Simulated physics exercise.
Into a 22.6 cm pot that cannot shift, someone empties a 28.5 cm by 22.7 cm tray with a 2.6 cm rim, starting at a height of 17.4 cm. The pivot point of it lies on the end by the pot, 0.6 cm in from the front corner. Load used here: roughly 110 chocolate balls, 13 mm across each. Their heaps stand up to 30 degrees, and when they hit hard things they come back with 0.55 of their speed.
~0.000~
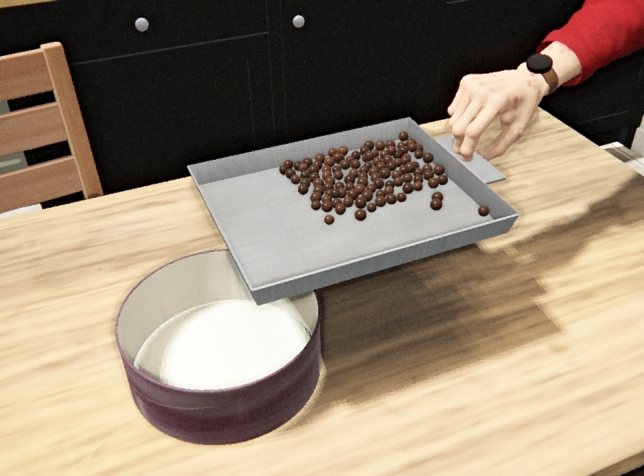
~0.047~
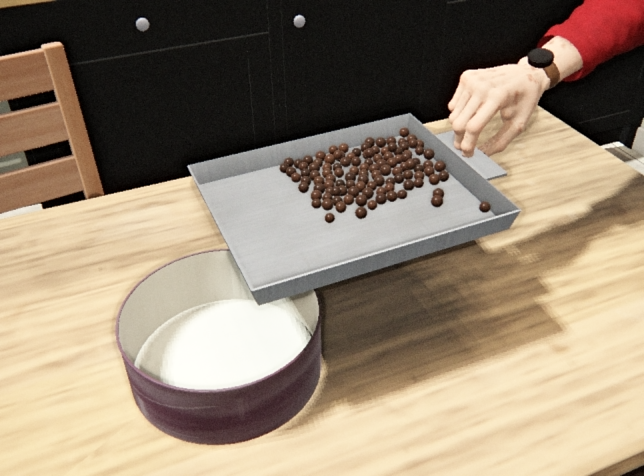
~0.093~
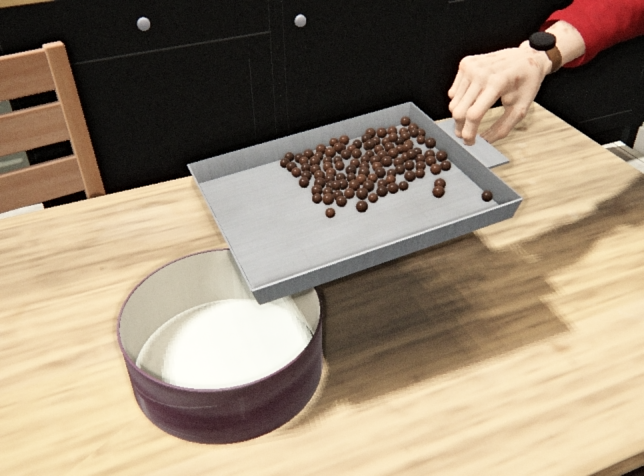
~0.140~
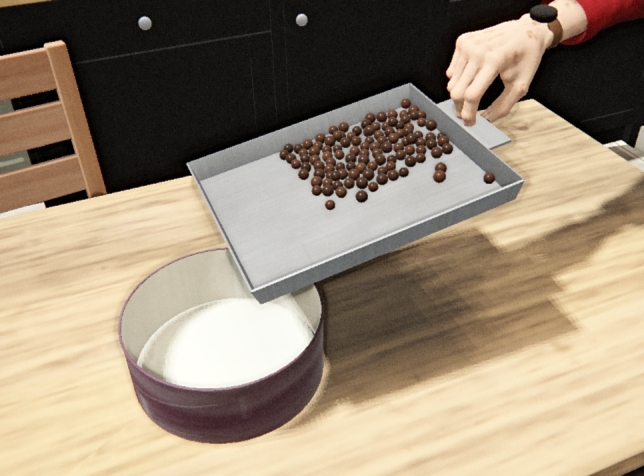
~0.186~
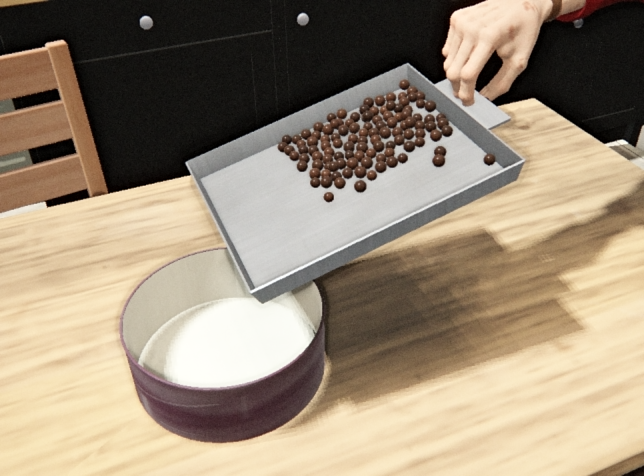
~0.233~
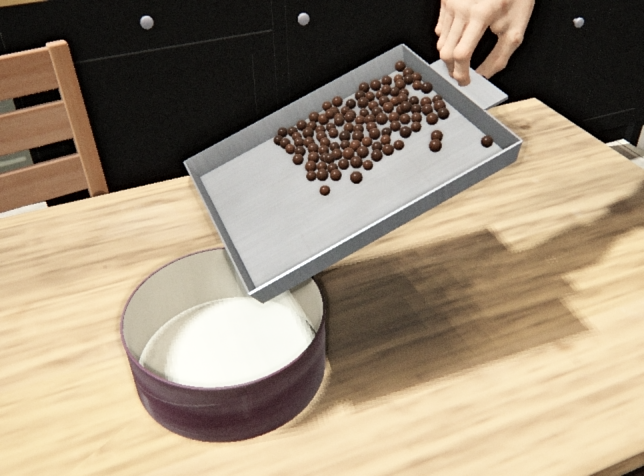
In this clip, a hand in a red sleeve lifts the right end of a gray tray of brown balls beside a round container on a wooden table, and the tray slants steadily more while the balls stay bunched together.
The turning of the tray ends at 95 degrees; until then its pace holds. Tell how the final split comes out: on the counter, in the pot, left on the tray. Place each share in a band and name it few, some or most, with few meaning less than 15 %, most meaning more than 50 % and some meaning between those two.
In the end: Counter some, pot most, tray few.
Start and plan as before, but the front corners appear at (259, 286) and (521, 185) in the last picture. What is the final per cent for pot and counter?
You'd end with pot at 5 and counter at 95.
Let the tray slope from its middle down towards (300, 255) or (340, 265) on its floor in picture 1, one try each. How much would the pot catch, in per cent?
The share comes to about 5 in a hundred, then about 0 in a hundred.
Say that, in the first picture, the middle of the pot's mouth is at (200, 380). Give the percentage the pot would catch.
The share would be some 65 per cent.
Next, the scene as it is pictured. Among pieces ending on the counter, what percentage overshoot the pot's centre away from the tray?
Around 100 in a hundred.
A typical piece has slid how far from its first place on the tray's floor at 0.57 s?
Roughly 14 cm.
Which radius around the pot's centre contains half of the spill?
Roughly 30 cm from the centre.
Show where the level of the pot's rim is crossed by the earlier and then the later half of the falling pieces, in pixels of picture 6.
(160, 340) or so first, later (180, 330).
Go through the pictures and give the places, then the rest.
The first picture shows tray tilt 0 degrees, front corners at (256, 284) and (511, 212); middle of the pieces at (363, 177); pot at (219, 312).
The second picture shows tray tilt 1 degrees, front corners at (256, 284) and (513, 208); middle of the pieces at (364, 174).
The third picture shows tray tilt 4 degrees, front corners at (256, 285) and (515, 197), lowest corner left front; middle of the pieces at (364, 167).
The fourth picture shows tray tilt 9 degrees, front corners at (255, 285) and (516, 179), lowest corner left front; middle of the pieces at (364, 154).
The fifth picture shows tray tilt 14 degrees, front corners at (254, 286) and (516, 159), lowest corner left front; middle of the pieces at (363, 141).
The sixth picture shows tray tilt 19 degrees, front corners at (253, 287) and (513, 141), lowest corner left front; middle of the pieces at (359, 129); pot at (224, 309). Its pace works out near 110 degrees a second.
After 0.57 s, tilt 56 degrees; the tray holds 100 %, the pot 0 %.
Then, at 0.80 s, tilt 81 degrees; the tray holds 60 %, the pot 5 %.
Then, at 1.13 s, tilt 95 degrees; the tray holds 5 %, the pot 50 %.
At rest (2.0 s), counter 30 %, pot 70 %, tray 0 %.
